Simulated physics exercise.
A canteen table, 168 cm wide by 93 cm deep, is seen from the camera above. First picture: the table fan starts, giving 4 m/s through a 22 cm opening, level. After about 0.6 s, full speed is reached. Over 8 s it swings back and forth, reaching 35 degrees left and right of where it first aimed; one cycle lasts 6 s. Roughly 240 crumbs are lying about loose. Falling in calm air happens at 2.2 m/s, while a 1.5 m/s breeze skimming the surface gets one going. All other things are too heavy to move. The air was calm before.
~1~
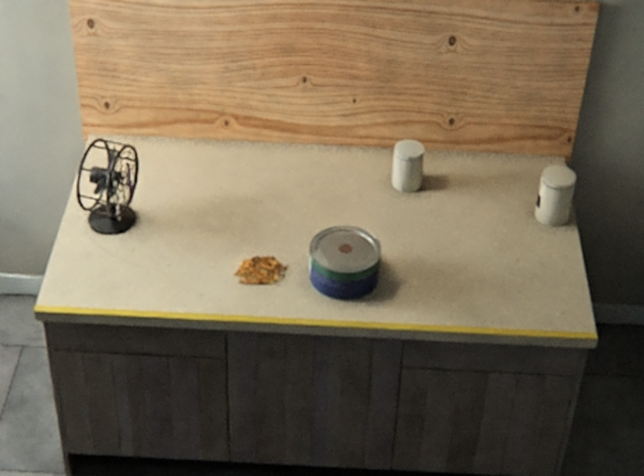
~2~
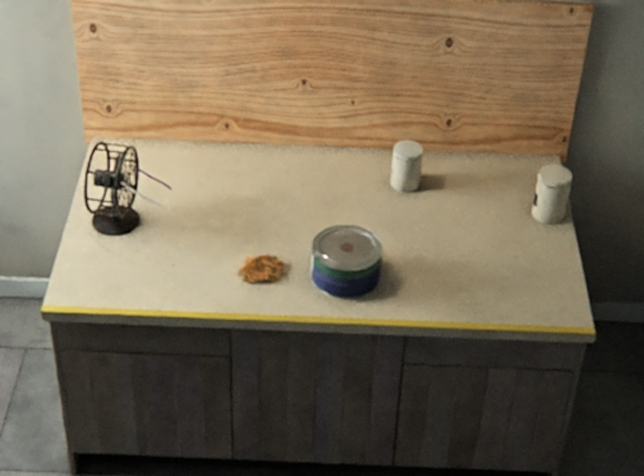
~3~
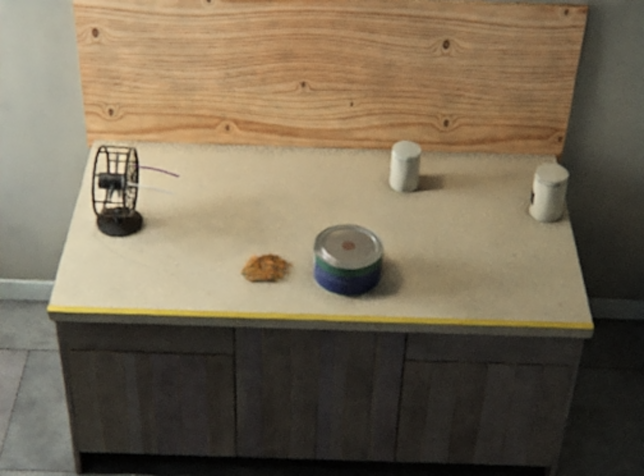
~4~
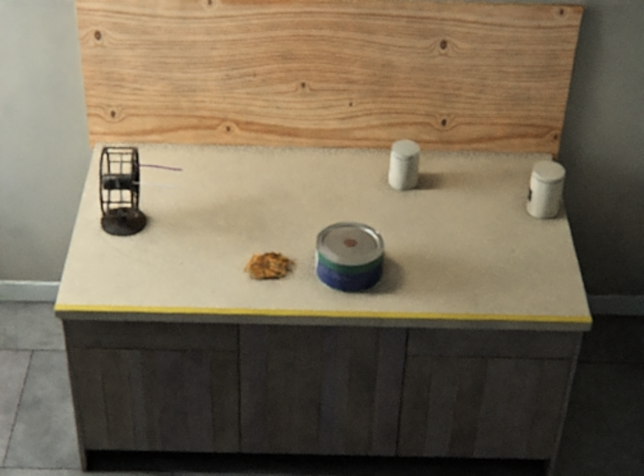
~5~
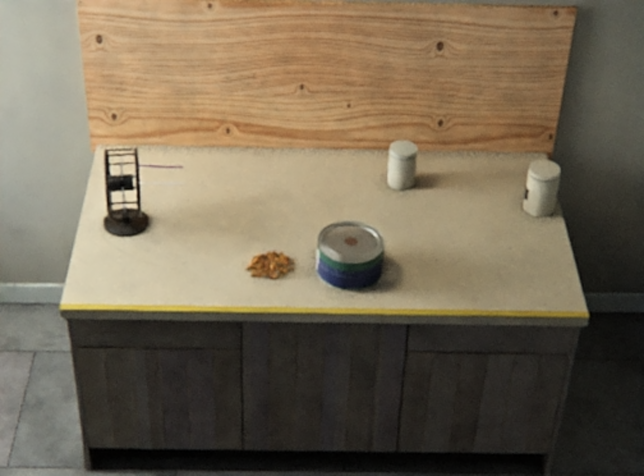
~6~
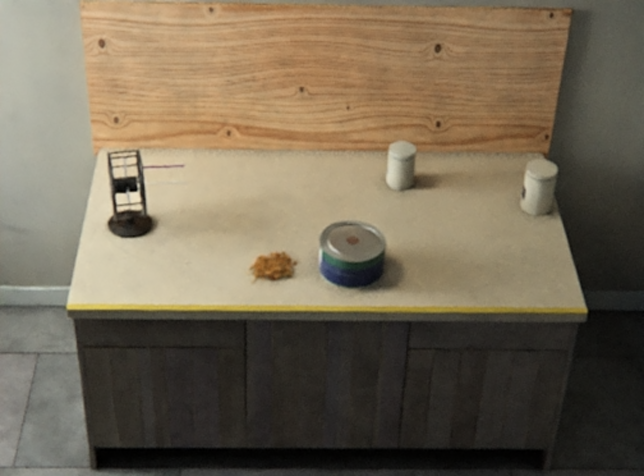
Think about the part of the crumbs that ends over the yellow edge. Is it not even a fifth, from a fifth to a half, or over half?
That edge ends up with the larger part of them.
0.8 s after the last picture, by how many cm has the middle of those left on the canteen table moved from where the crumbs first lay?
Centre offset: Approx. 5 cm.
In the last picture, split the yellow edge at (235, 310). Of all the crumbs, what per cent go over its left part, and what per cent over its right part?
Roughly 0 % cross the left stretch, and around 80 % the right stretch.
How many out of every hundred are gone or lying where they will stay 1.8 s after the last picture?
I reckon around 2 per cent.
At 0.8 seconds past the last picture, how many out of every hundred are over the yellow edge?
1 % or thereabouts.
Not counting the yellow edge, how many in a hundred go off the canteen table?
Some 0 per cent.
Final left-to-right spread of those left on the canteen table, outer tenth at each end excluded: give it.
About 20 cm.
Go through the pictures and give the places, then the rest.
In the first frame, the middle of the crumbs is near (260, 271), none has stirred yet and the mouth of the table fan is at (108, 178).
In the second frame, the middle of the crumbs is near (263, 270), none has stirred yet and the yellow edge is centred on (318, 323).
In the third frame, the middle of the crumbs is near (265, 269), none has stirred yet, the top of a large tin is at (349, 245) and the top of a jar is at (407, 149).
In the fourth frame, the middle of the crumbs is near (268, 267), none has stirred yet and the head of the table fan has turned about 17 degrees towards the back.
In the fifth frame, the middle of the crumbs is near (270, 266) and none has stirred yet.
In the sixth frame, the middle of the crumbs is near (273, 268), the farthest in sight from the table fan is at (294, 271), about 20 % have left their places and the head of the table fan has turned about 26 degrees towards the back.
Then, 0.8 s after the last picture, 99 % are still on the top, 1 % are over the yellow edge; the middle of those left on the top is near (285, 275).
Then, 1.8 s after the last picture, 99 % are still on the top, 1 % are over the yellow edge; the middle of those left on the top is near (285, 275).
Then, 3.6 s after the last picture, 20 % are still on the top, 80 % are over the yellow edge; the middle of those left on the top is near (298, 268).
Then, 7.2 s after the last picture, at the end, 85 % are over the yellow edge.
